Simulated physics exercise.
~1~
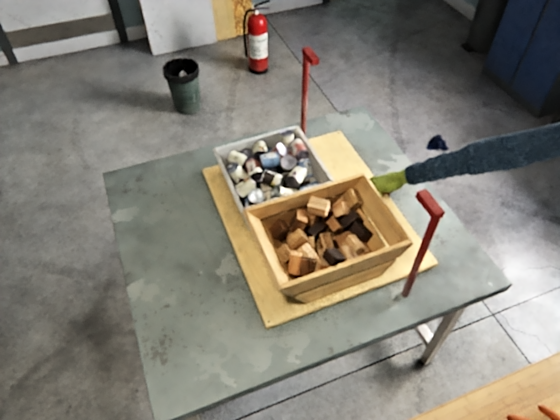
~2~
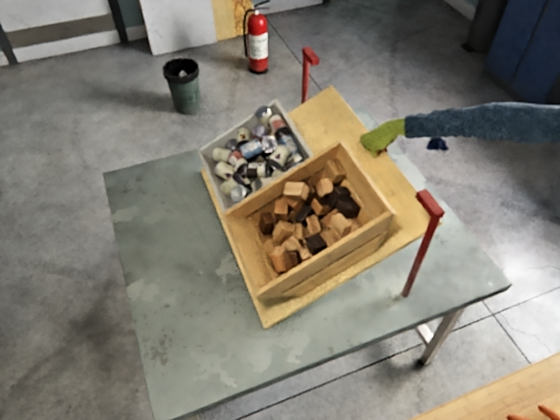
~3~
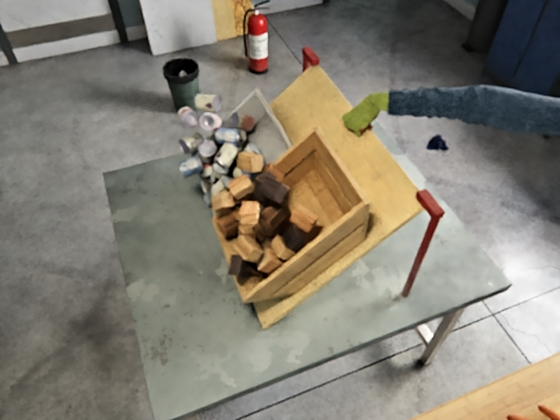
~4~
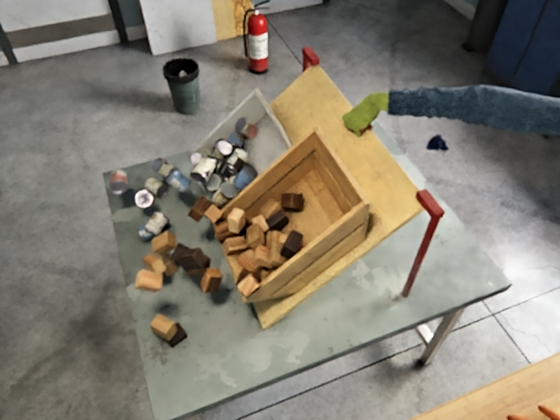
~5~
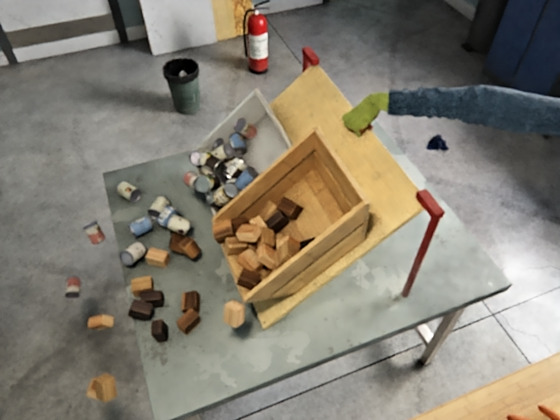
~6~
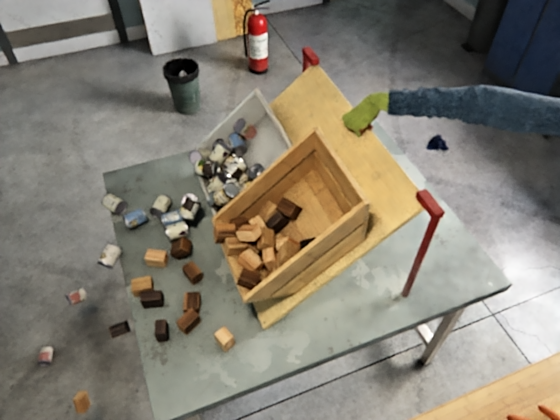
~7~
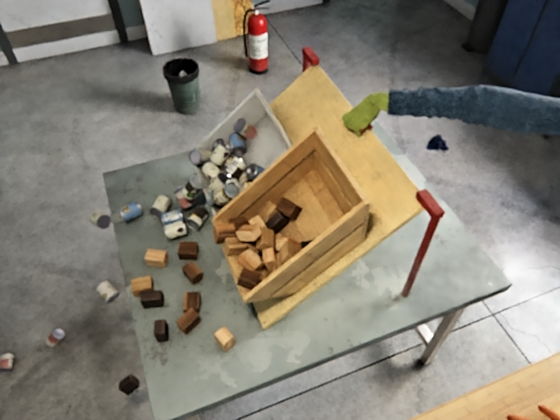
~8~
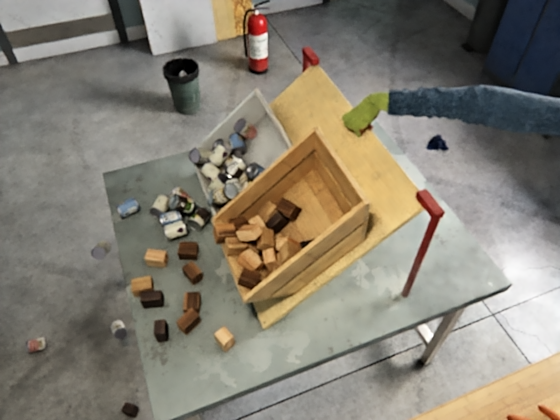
A gloved hand tips a board, spilling some wooden blocks and tins from two clamped trays.
